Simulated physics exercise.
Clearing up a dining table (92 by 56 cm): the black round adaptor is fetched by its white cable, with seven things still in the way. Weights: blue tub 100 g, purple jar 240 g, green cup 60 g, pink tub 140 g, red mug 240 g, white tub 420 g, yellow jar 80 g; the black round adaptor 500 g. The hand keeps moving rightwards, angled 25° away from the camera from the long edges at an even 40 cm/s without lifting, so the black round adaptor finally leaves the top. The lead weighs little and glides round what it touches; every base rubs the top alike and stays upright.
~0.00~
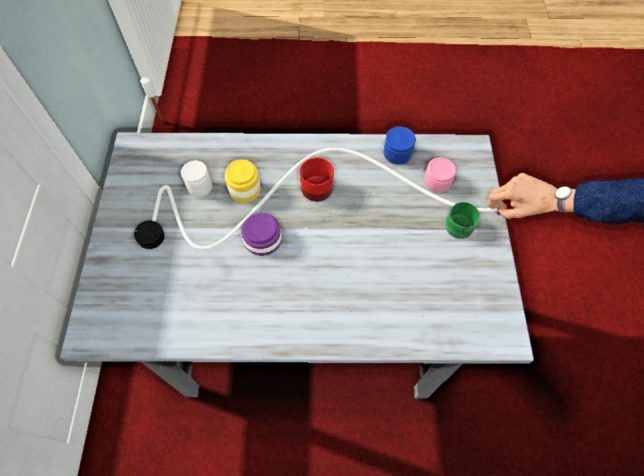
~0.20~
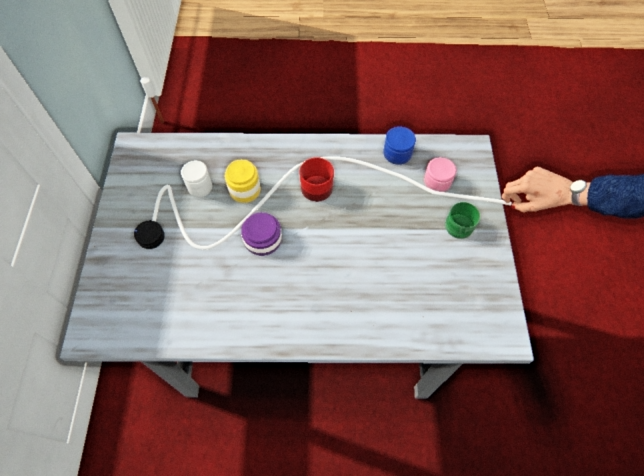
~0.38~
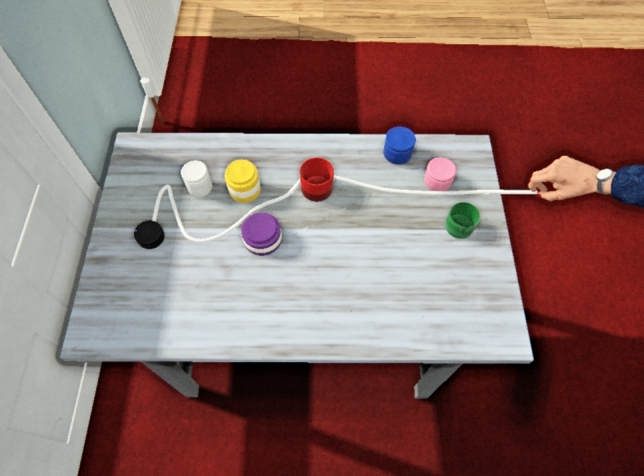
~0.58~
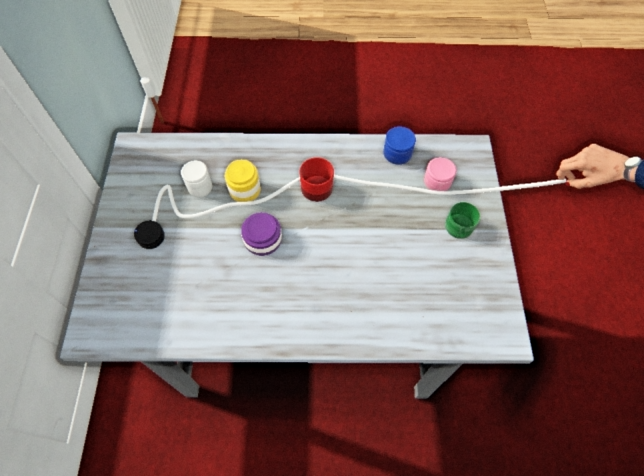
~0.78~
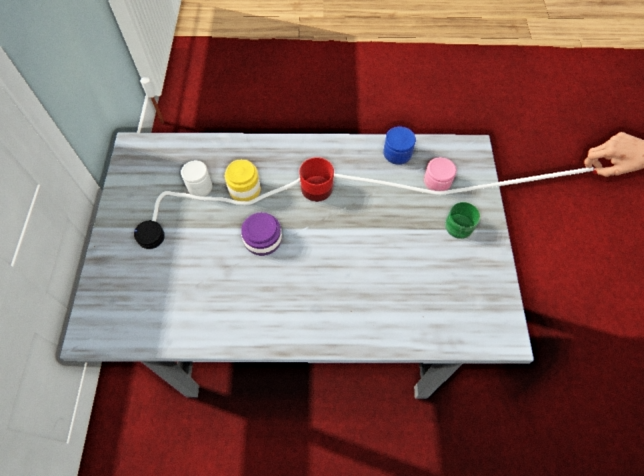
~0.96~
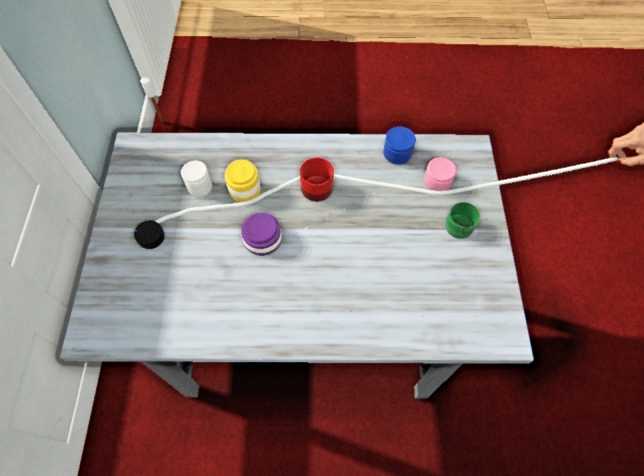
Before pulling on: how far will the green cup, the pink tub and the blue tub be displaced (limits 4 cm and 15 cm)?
Result: Green cup stays about where it is, pink tub shifts a middling way, blue tub barely shifts.
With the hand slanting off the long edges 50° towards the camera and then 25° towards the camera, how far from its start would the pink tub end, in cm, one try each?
In turn about 0 cm, 0 cm.
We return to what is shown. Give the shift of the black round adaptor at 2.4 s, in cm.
About 50 cm.
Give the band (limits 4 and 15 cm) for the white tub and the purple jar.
The white tub barely shifts, the purple jar stays about where it is.
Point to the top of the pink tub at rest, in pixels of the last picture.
Near (452, 133).
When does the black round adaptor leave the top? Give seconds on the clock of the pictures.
Near 3.2 s.
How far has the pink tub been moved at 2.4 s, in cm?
About 8 cm.
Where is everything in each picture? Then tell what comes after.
Round adaptor (148, 232); green cup (465, 215); pink tub (442, 168); blue tub (401, 138); lead through (402, 178) (305, 160) (230, 235) (171, 197); 0 cm pulled, in the first frame.
Lead through (366, 164) (230, 235); 4 cm pulled, in the second frame.
Lead through (386, 190) (235, 226); 11 cm pulled, in the third frame.
Lead through (419, 190) (255, 203); 19 cm pulled, in the fourth frame.
Lead through (452, 191) (284, 188); 27 cm pulled, in the fifth frame.
Round adaptor (148, 232); green cup (465, 215); pink tub (442, 168); blue tub (401, 138); lead through (527, 178) (420, 190) (310, 174) (217, 207); 34 cm pulled, in the sixth frame.
By 1.7 s the black round adaptor has slid 24 cm, and the shifts are, pink tub 8 cm, red mug 7 cm.
By 2.4 s the black round adaptor has slid 50 cm, and the shifts are, red mug 9 cm, pink tub 8 cm.
By 3.0 s the black round adaptor has slid 75 cm, and the shifts are, pink tub 11 cm, red mug 9 cm.
By 3.6 s the black round adaptor is off the top, and the shifts are, pink tub 11 cm at (452, 133), red mug 9 cm, blue tub 0 cm at (401, 138), green cup 0 cm at (465, 215).
